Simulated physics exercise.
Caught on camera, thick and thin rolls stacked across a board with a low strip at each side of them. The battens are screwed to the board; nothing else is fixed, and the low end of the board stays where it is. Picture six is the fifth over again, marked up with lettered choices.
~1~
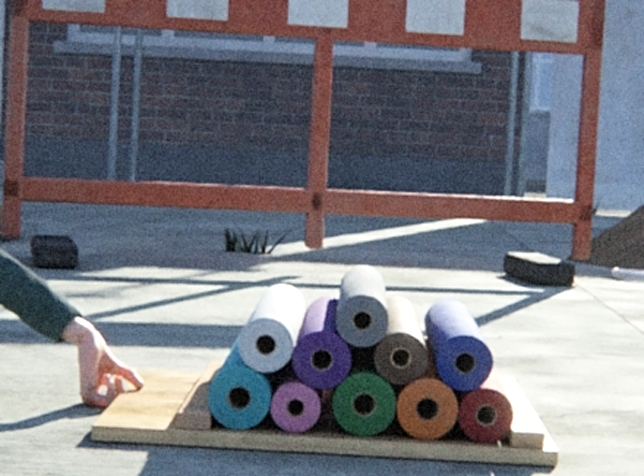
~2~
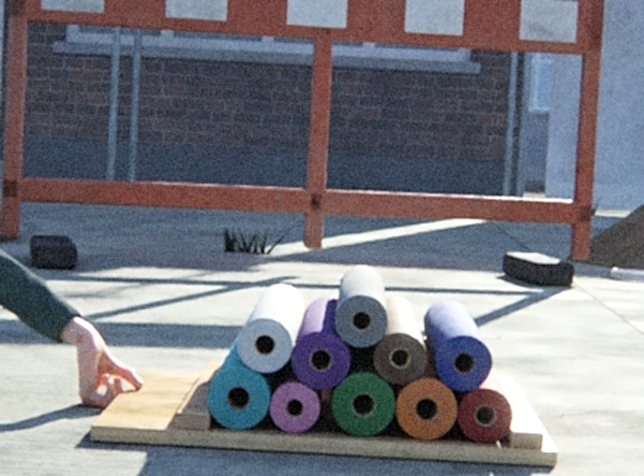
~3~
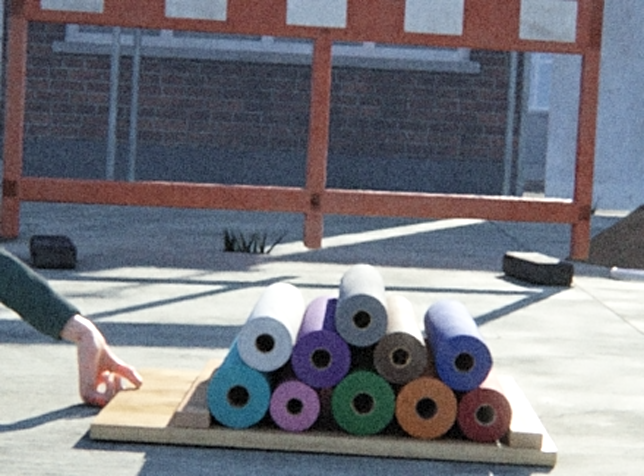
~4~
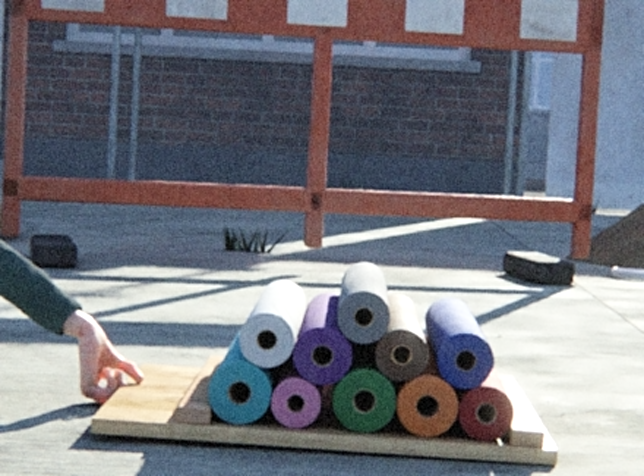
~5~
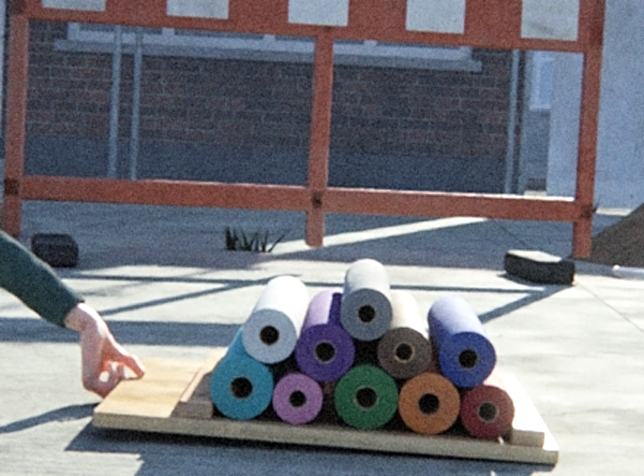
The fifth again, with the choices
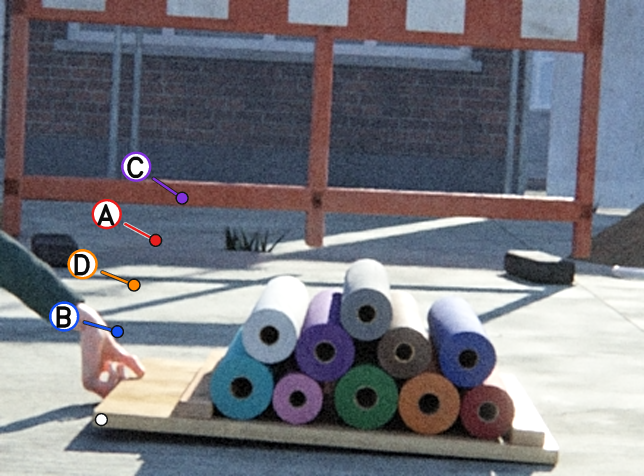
The footage shows coloured rolls stacked between low strips on a wooden board on the ground, before an orange and white barrier. A hand at the left grips the board's end, holds nearly still, then raises it slightly.
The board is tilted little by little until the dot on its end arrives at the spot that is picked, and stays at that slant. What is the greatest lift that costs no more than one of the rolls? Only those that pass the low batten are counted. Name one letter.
Raise it to D.
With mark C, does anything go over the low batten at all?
Yes.
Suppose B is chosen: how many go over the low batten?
With B, none.
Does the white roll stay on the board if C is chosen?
No.
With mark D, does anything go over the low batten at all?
At D: No.
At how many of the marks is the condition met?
The number is two.
On the copy, A at (155, 240); B at (118, 331); C at (182, 198); D at (134, 285); the white dot at (101, 420).
On D. First, board at 14°.
Then, board at 19°.
Finally, board at 19°, none over the low batten.
By contrast, A three over the low batten (brown, grey, blue); B none over the low batten; C five over the low batten.
